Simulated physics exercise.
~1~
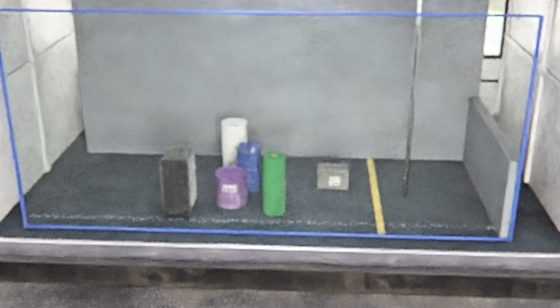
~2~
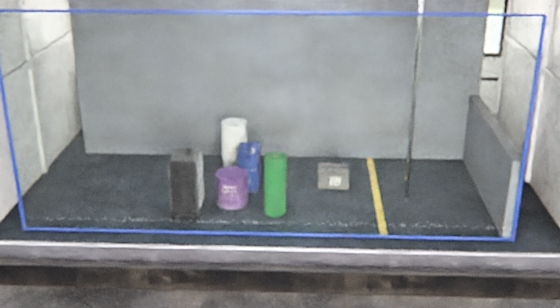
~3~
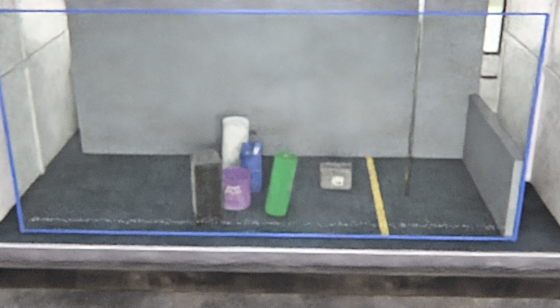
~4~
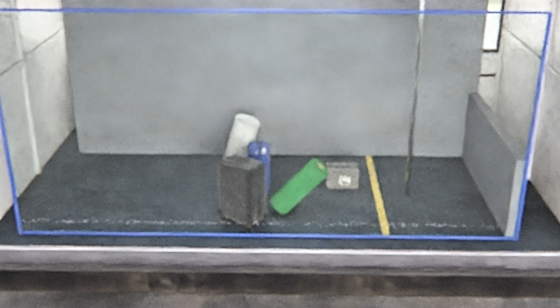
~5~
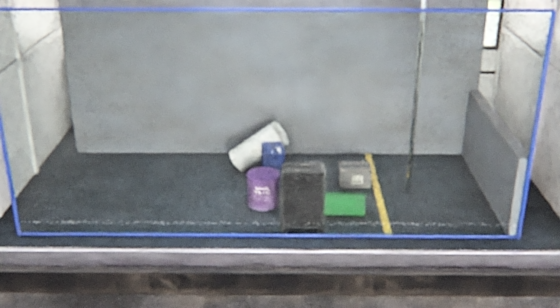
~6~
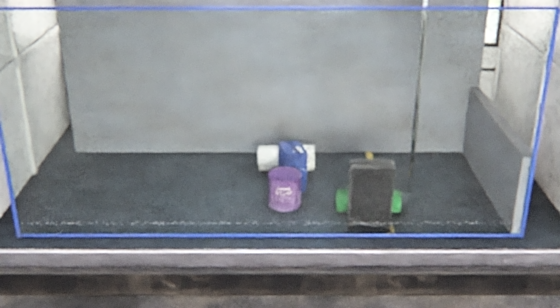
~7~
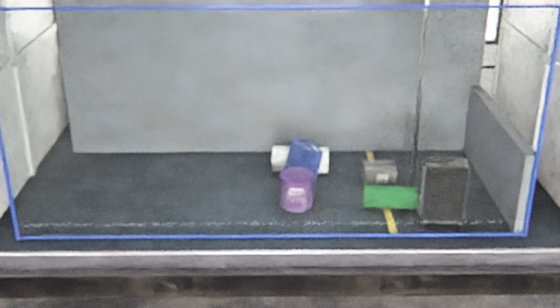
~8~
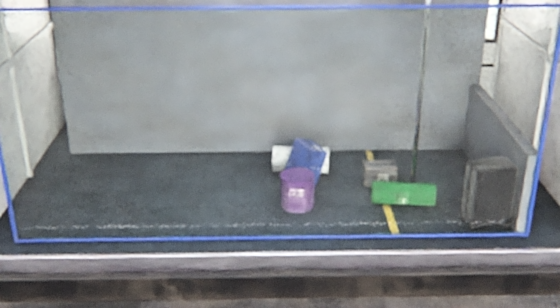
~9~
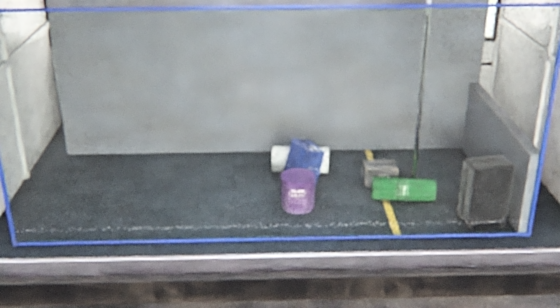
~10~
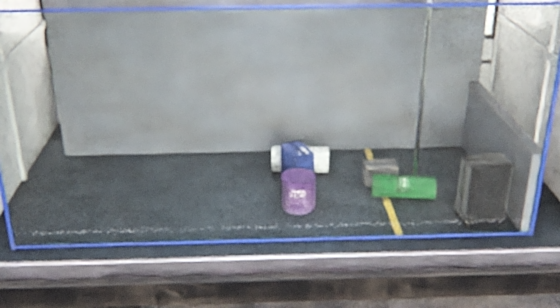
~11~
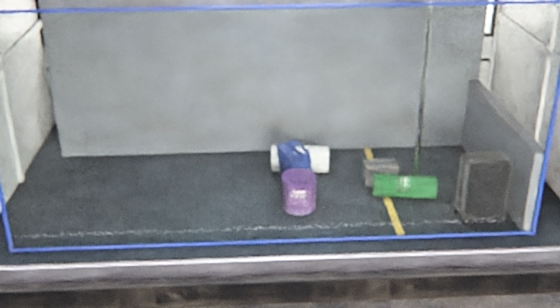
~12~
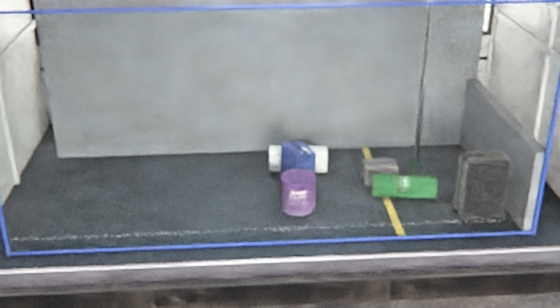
In a grey bay, a black case slides right across the yellow line as others topple.
